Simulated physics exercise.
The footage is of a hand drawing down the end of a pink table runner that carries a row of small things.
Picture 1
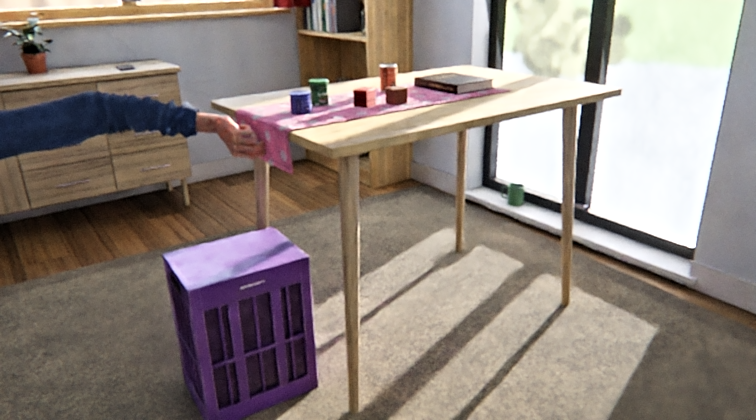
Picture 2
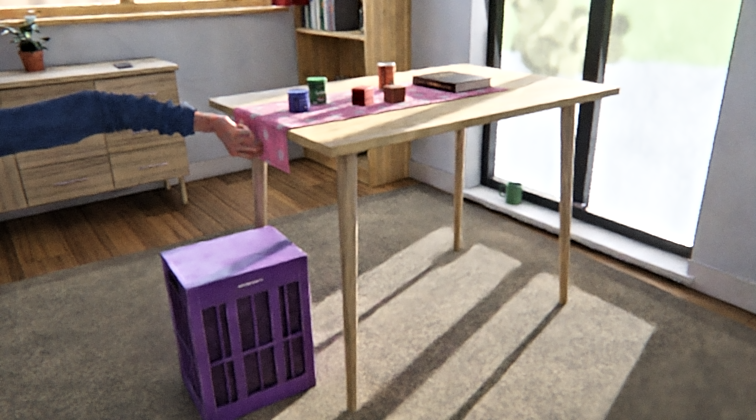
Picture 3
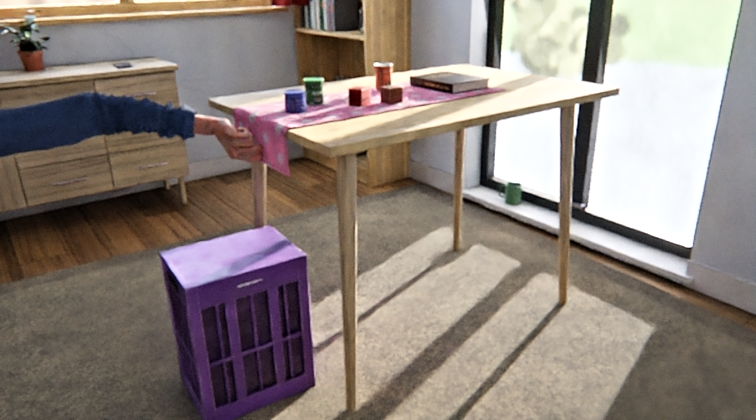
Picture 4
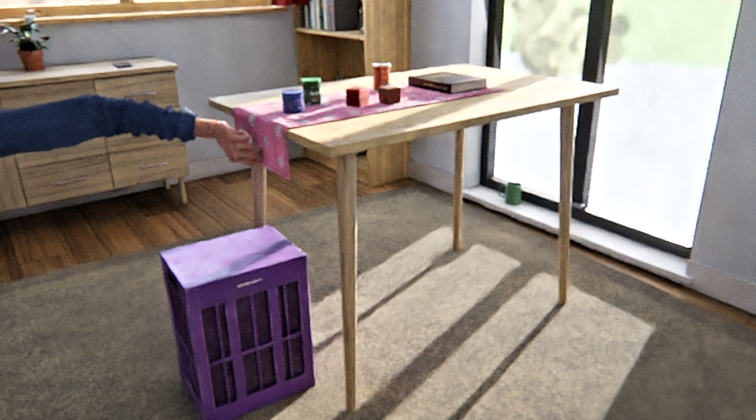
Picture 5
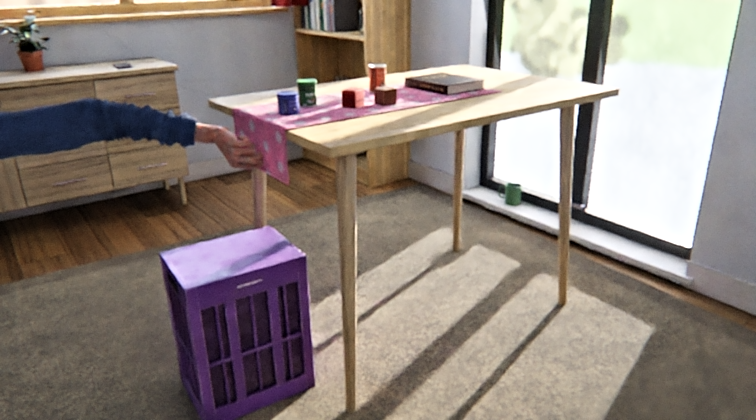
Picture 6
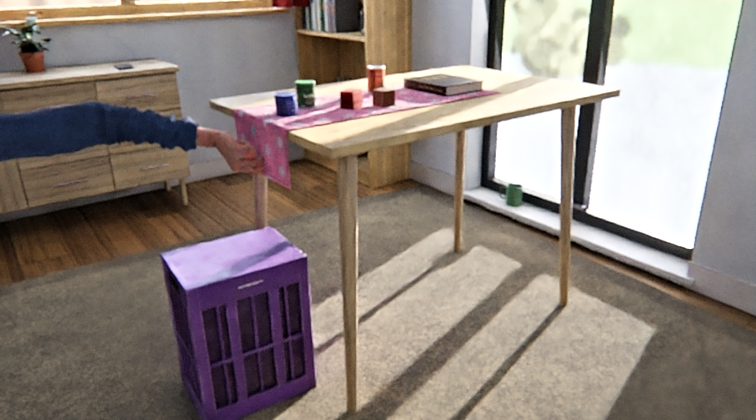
A hand reaching in from the left slowly pulled down the end of a pink table runner, and the small pots, cans, cubes and dark book on it slid slightly left above a purple crate.
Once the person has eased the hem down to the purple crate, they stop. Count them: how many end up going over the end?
The count is two.
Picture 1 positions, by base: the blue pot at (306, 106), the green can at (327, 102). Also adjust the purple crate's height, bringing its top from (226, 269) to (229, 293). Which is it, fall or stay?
Observed: Blue pot departs; green can departs.
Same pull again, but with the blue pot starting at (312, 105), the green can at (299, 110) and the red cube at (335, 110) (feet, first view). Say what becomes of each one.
Here's how it goes: The blue pot ends up down, the green can ends up down, and the red cube ends up down.
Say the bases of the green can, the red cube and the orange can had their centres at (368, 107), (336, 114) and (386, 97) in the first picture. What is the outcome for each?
The green can will stay where it is, the red cube will end up down, and the orange can will stay where it is.
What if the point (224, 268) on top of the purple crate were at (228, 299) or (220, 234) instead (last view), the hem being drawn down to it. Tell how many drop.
3 and 1.
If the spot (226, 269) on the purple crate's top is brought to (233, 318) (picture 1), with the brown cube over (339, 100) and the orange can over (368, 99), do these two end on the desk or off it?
Outcome for the brown cube: It is lost. Outcome for the orange can: It is lost.
A little later, hem near (264, 193); all still up.
Next, hem near (266, 219); blue pot gone.
Later still, hem on the crate; blue pot and green can gone.
When it is over, hem on the crate; blue pot and green can gone. It carries off two.
